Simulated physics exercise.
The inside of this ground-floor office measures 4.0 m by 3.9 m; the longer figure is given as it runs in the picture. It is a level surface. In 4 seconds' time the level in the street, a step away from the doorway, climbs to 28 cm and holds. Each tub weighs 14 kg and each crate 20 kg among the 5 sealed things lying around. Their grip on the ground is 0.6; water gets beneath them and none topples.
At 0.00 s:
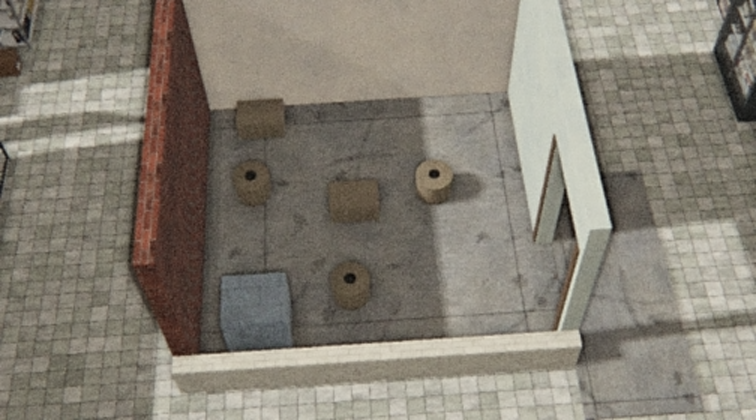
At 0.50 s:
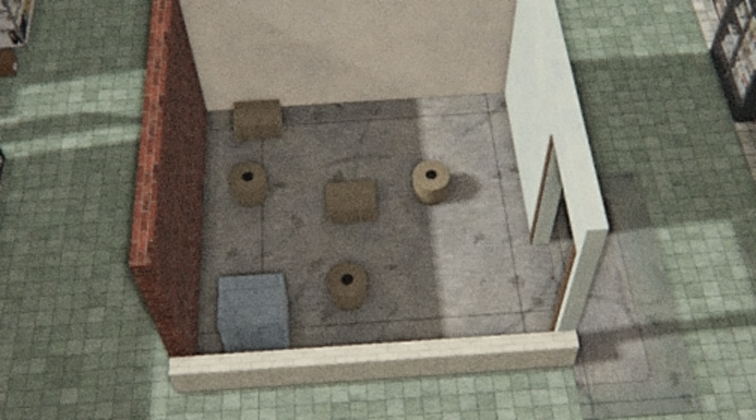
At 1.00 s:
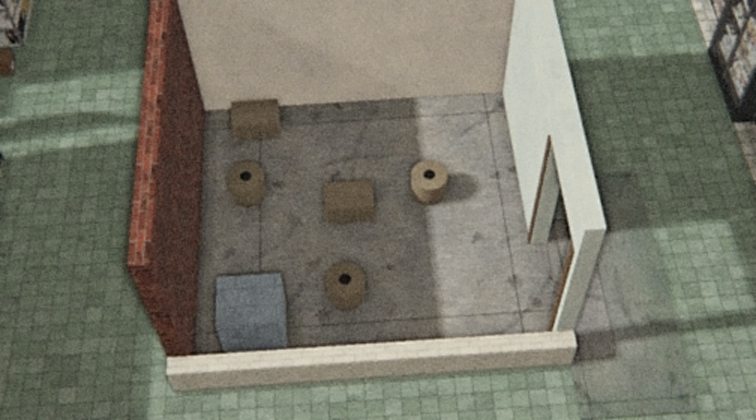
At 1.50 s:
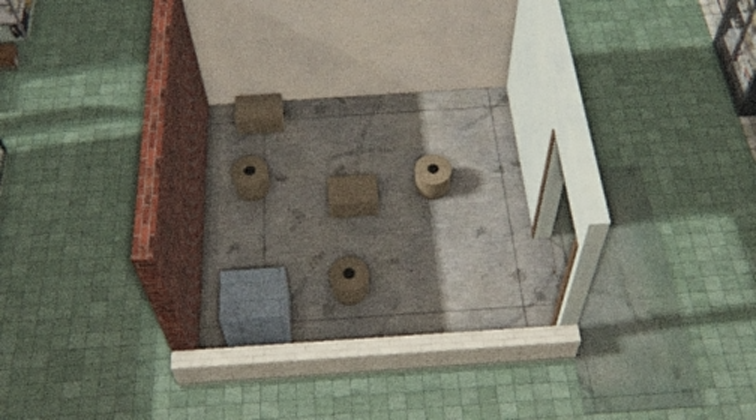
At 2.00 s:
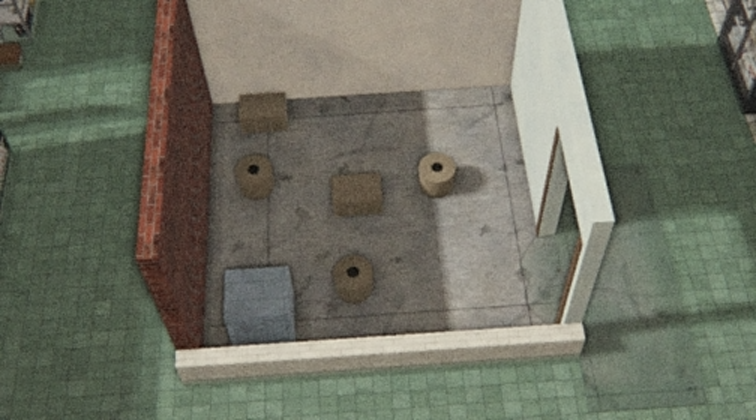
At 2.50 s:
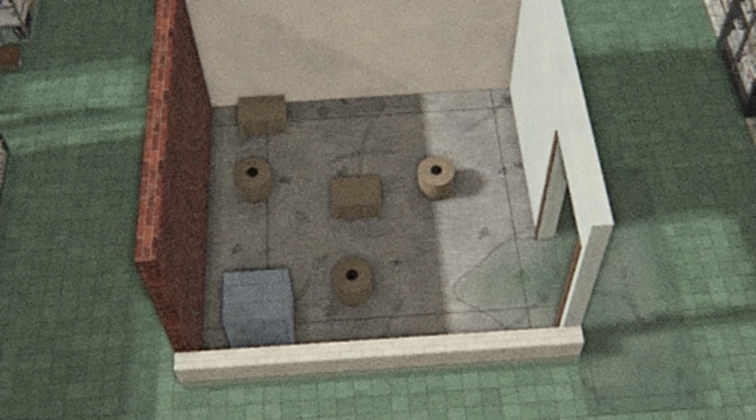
The video shows a roofless office with brown blocks, round tubs and a grey box on its floor as green-tinted water covers the paving outside, then spreads in through the doorway at right, while the objects stay still.
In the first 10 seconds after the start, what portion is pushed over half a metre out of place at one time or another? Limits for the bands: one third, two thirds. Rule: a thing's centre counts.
Band: Top, two thirds or more.
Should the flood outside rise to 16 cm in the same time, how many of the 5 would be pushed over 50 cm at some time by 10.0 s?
Result: 0.
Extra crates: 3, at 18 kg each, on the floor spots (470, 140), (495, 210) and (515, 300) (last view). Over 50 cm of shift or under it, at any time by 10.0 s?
In the same order as the question: Not as far, not as far, farther.
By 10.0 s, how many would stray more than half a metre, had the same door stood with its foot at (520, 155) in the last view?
5.
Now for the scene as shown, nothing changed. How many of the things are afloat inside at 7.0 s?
Just then, the number is 1.
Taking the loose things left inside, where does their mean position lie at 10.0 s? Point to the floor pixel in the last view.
Mean position approx. (369, 143).
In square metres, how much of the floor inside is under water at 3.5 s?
Close to 4.0 m2, I'd say.
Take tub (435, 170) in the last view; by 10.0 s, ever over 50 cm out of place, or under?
The answer is a smaller shift.
After 3.5 s 0 of 5 are over 50 cm from their spots; 0 afloat.
After 4.5 s 0 of 5 are over 50 cm from their spots; 0 afloat.
After 7.0 s 2 of 5 are over 50 cm from their spots; 1 afloat.
After 10.0 s 4 of 5 are over 50 cm from their spots, and 4 have been at some point; 3 afloat.
